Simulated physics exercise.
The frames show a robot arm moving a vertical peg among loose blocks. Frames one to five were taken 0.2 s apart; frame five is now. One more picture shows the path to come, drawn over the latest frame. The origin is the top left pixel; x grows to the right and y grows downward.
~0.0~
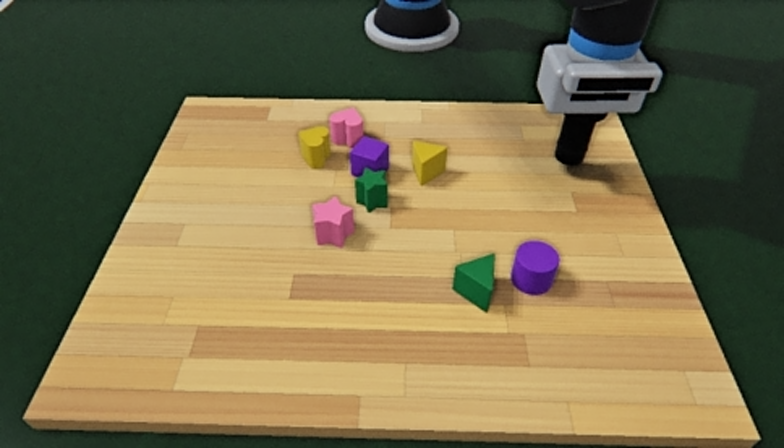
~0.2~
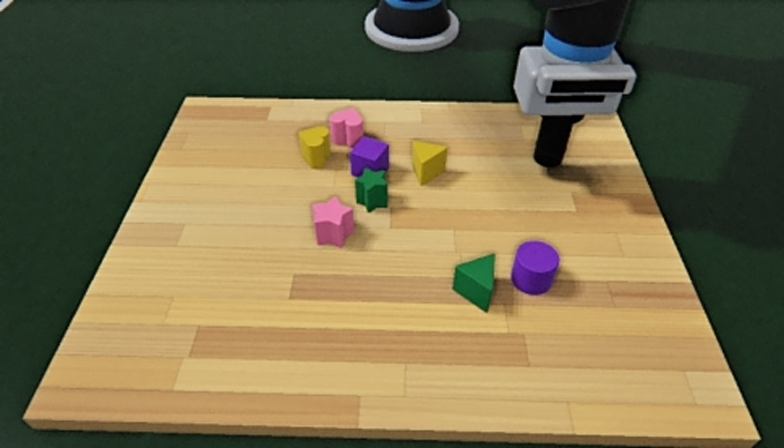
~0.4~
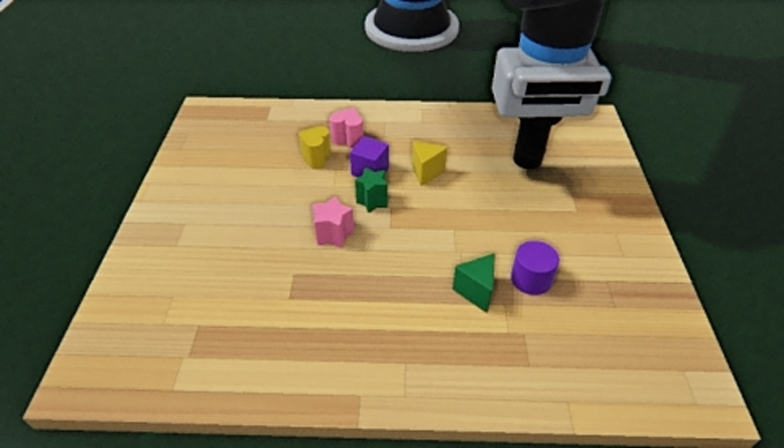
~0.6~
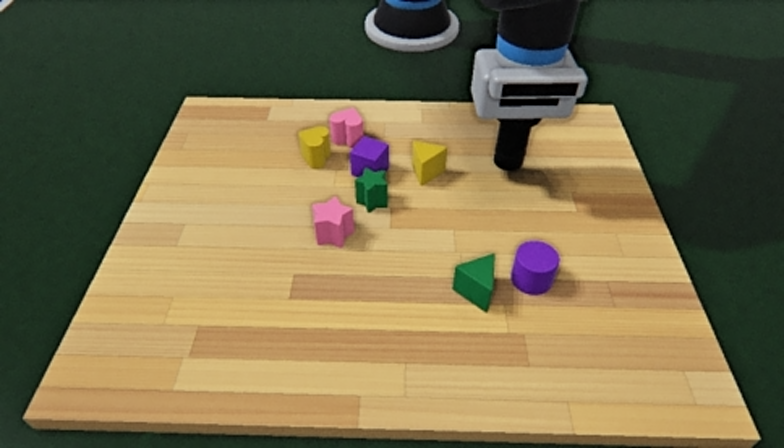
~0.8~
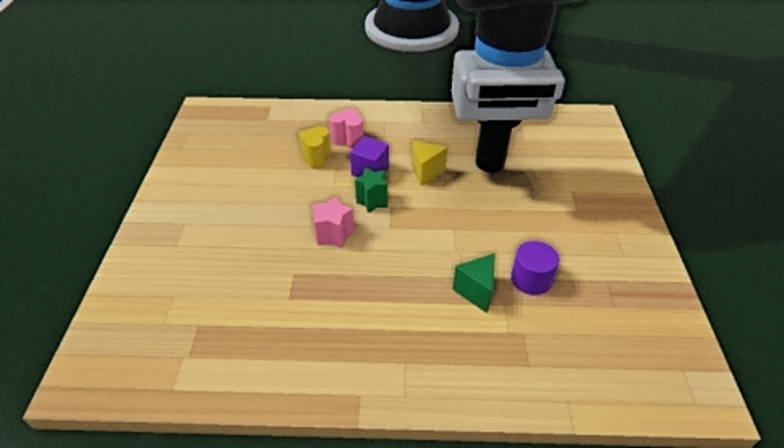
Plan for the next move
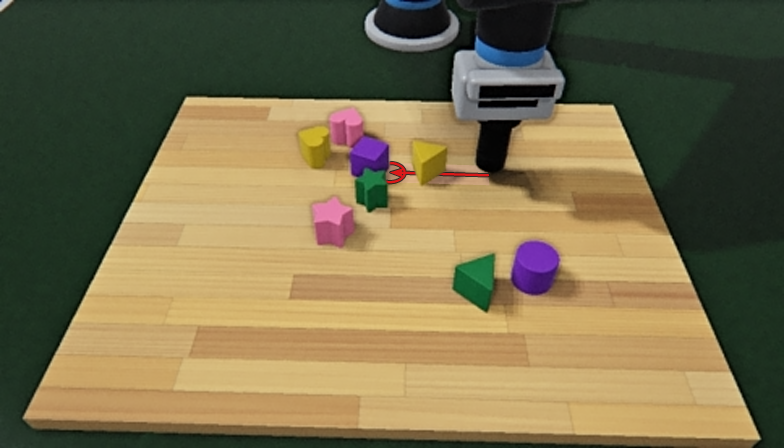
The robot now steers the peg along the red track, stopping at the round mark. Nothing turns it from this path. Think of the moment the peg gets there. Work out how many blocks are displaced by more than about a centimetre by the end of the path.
Two will move.
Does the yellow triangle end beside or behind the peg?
It seems not.
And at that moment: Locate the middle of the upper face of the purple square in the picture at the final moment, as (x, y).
It is going to be at (347, 144).
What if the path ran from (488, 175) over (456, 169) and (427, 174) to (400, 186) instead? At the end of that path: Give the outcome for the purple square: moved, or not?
The purple square will be pushed away from where it stands.
The drawn path runs from (488, 175) directly to (390, 172).
On the path given first. One third of the way, peg at (456, 163); nothing pushed yet.
Two thirds of the way, peg at (423, 162); purple square at (363, 146), turned 25° anticlockwise; yellow triangle at (397, 145), turned 15° anticlockwise.
At the end, peg at (390, 161); purple square at (347, 144), turned 55° anticlockwise; green star-shaped block not moved; yellow triangle at (371, 138), turned 15° anticlockwise.
